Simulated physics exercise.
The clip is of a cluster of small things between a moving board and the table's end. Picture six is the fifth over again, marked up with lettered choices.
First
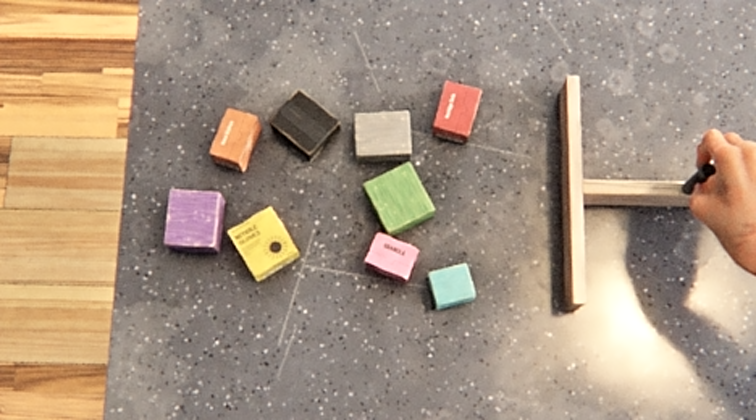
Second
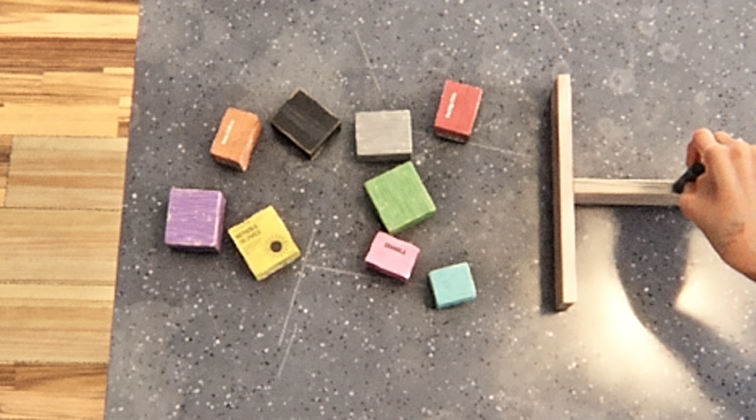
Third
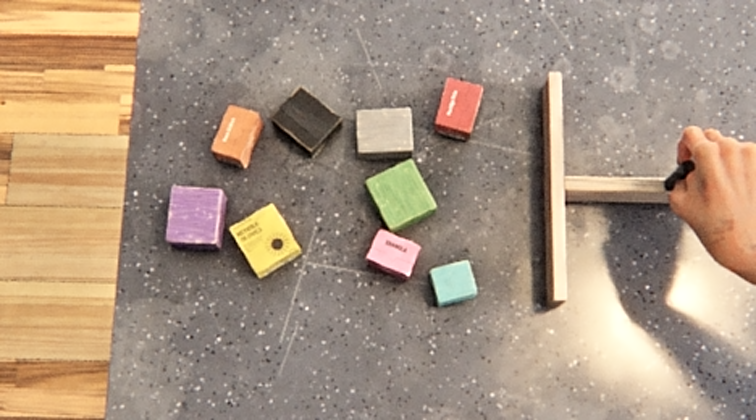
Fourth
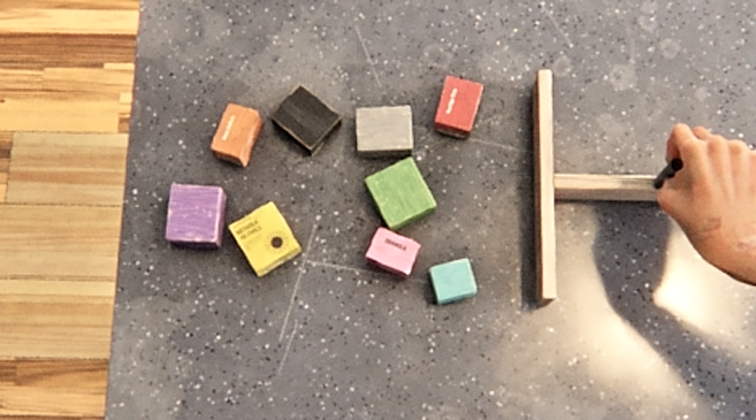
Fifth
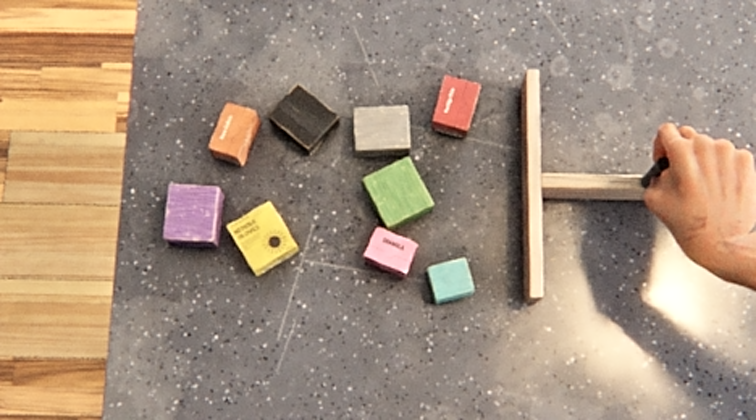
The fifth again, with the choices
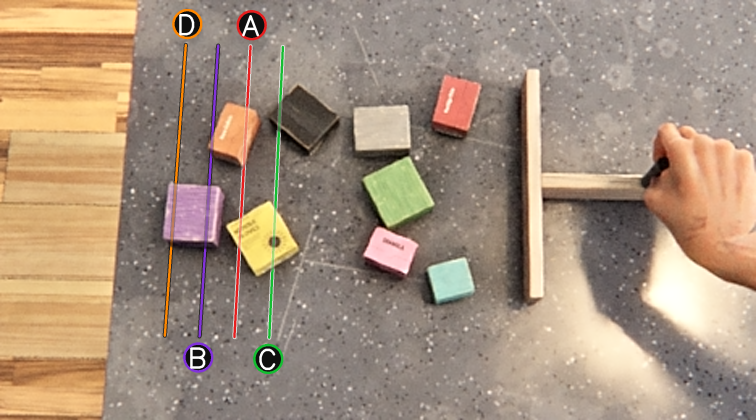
A speckled grey tabletop is seen from above, with striped wooden flooring along the left edge. Ten small coloured blocks lie in a loose cluster, with orange, black, grey and red above, purple and yellow at lower left, and green, pink and turquoise toward the lower right. A hand at the right grips a T-shaped wooden pusher and slides it slowly a short way left, leaving the blocks untouched.
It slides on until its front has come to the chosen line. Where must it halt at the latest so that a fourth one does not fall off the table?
No fourth one falls up to B.
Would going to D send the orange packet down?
Yes.
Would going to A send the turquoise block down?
By then, no.
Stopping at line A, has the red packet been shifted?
By then, yes.
On the marked copy, A at (243, 186); B at (209, 186); C at (276, 187); D at (176, 185).
Following B. Soon after the start, board (417, 178); orange packet (228, 134); turquoise block (388, 275).
Later, board (298, 175); black box (170, 118); orange packet (168, 160).
In the end, board (208, 174); purple block over the edge; black box over the edge; two fallen.
As for the rest, A is within the limit but short; C is within the limit but short; D drops five.
